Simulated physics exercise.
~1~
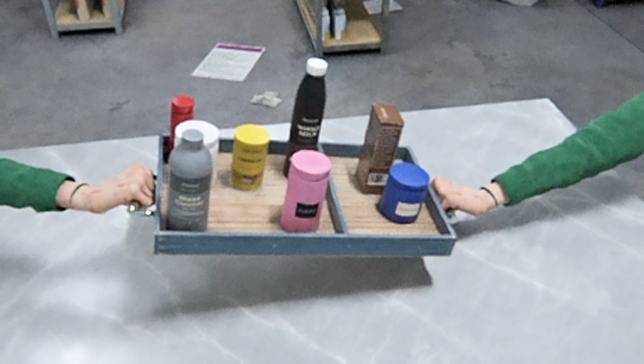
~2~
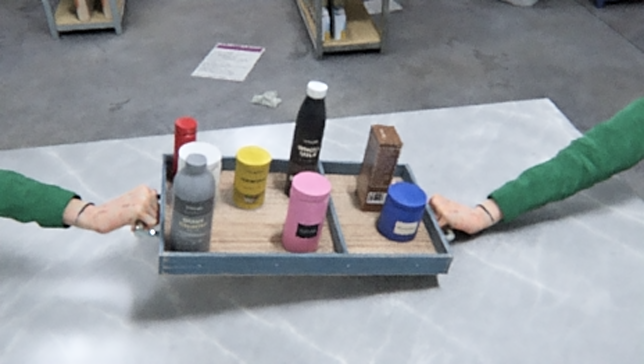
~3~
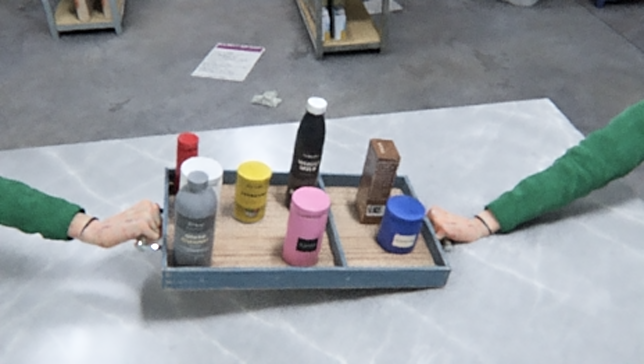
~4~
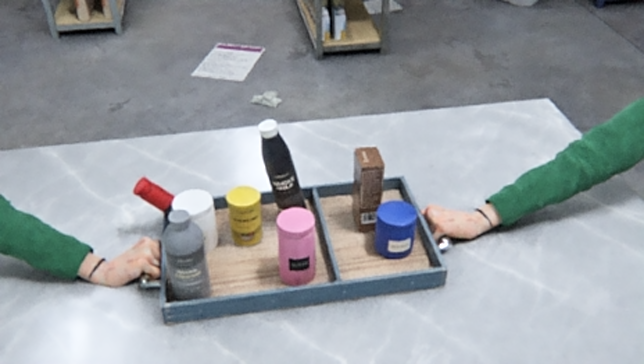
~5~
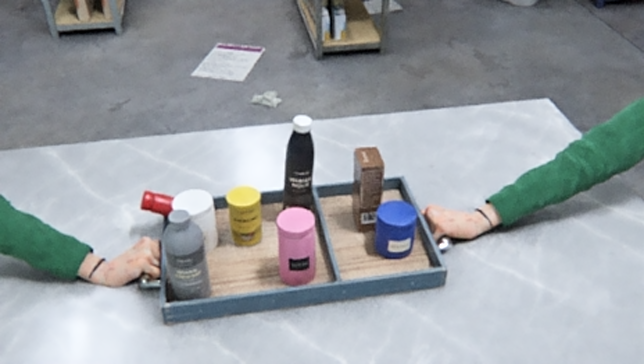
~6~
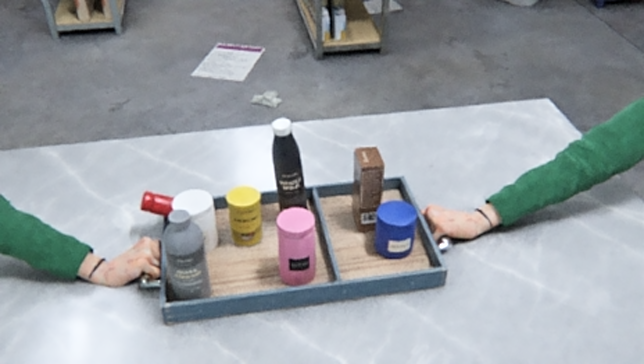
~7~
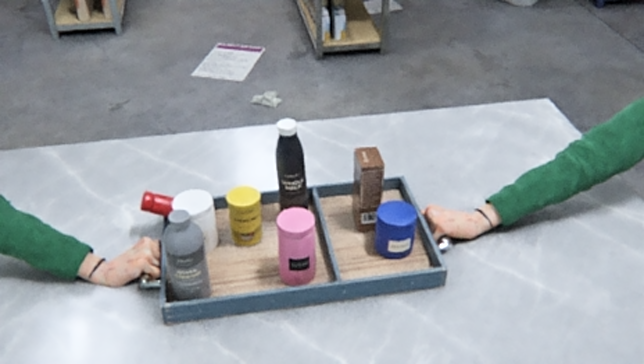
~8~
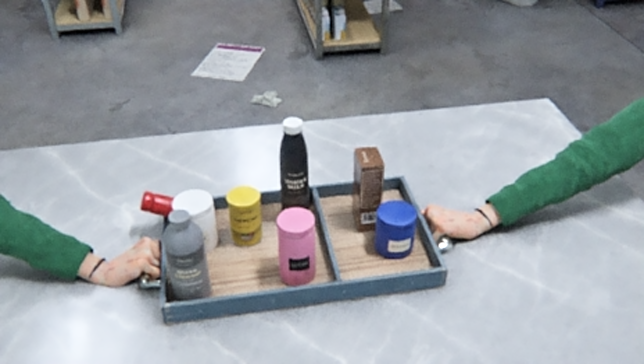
Two hands lowering a tilted tray of bottles and jars flat onto a table, the red shaker toppling while the others stay standing.
